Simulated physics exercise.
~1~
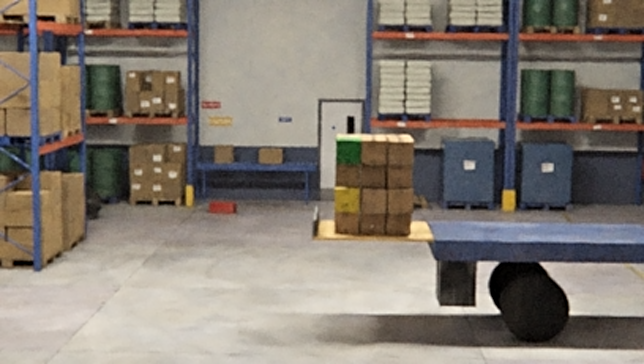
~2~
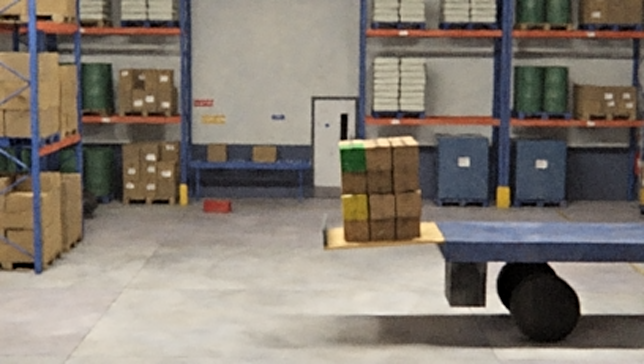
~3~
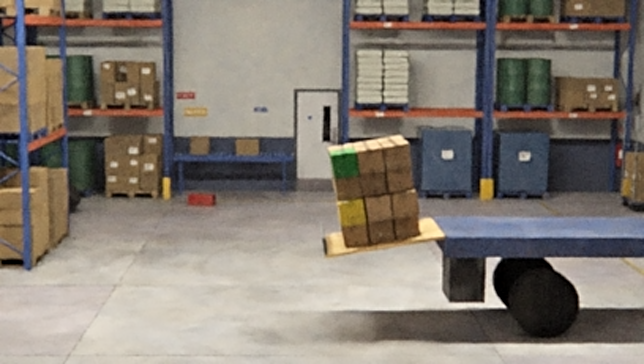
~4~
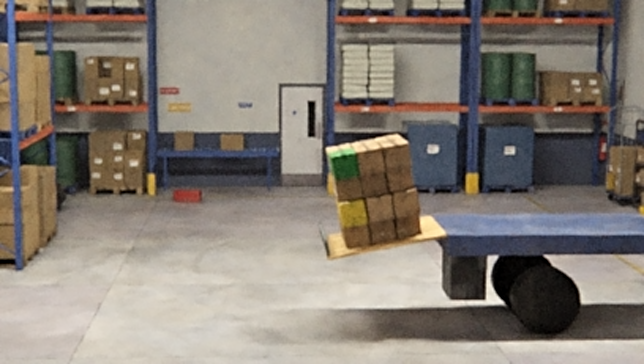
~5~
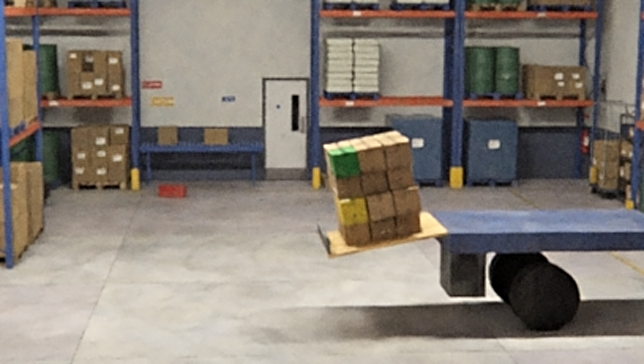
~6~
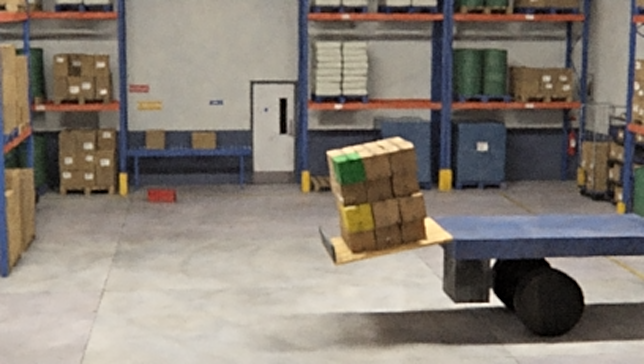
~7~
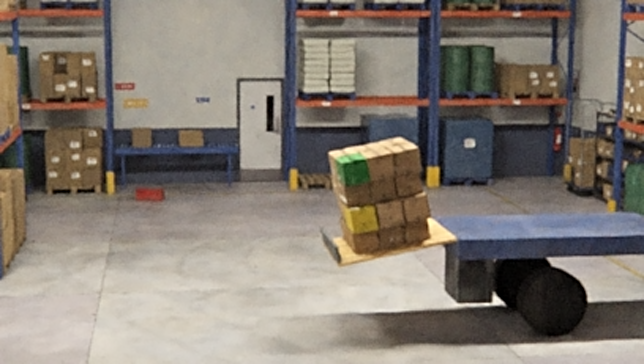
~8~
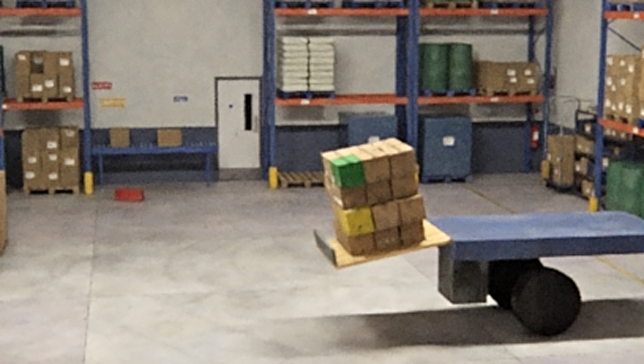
At first, a neat block of brown cartons, one with a green face and one with a yellow face, stands on a level wooden flap at the rear of a blue flat-bed in a warehouse. The flap then begins to tip, its outer left edge dropping while the inner edge stays against the bed. The stack leans to the left along with it. Soon the flap stops at a gentle slope and holds there, as the view drifts slowly past the shelves behind. At the end, all the cartons remain stacked on the tilted flap, and none has fallen.
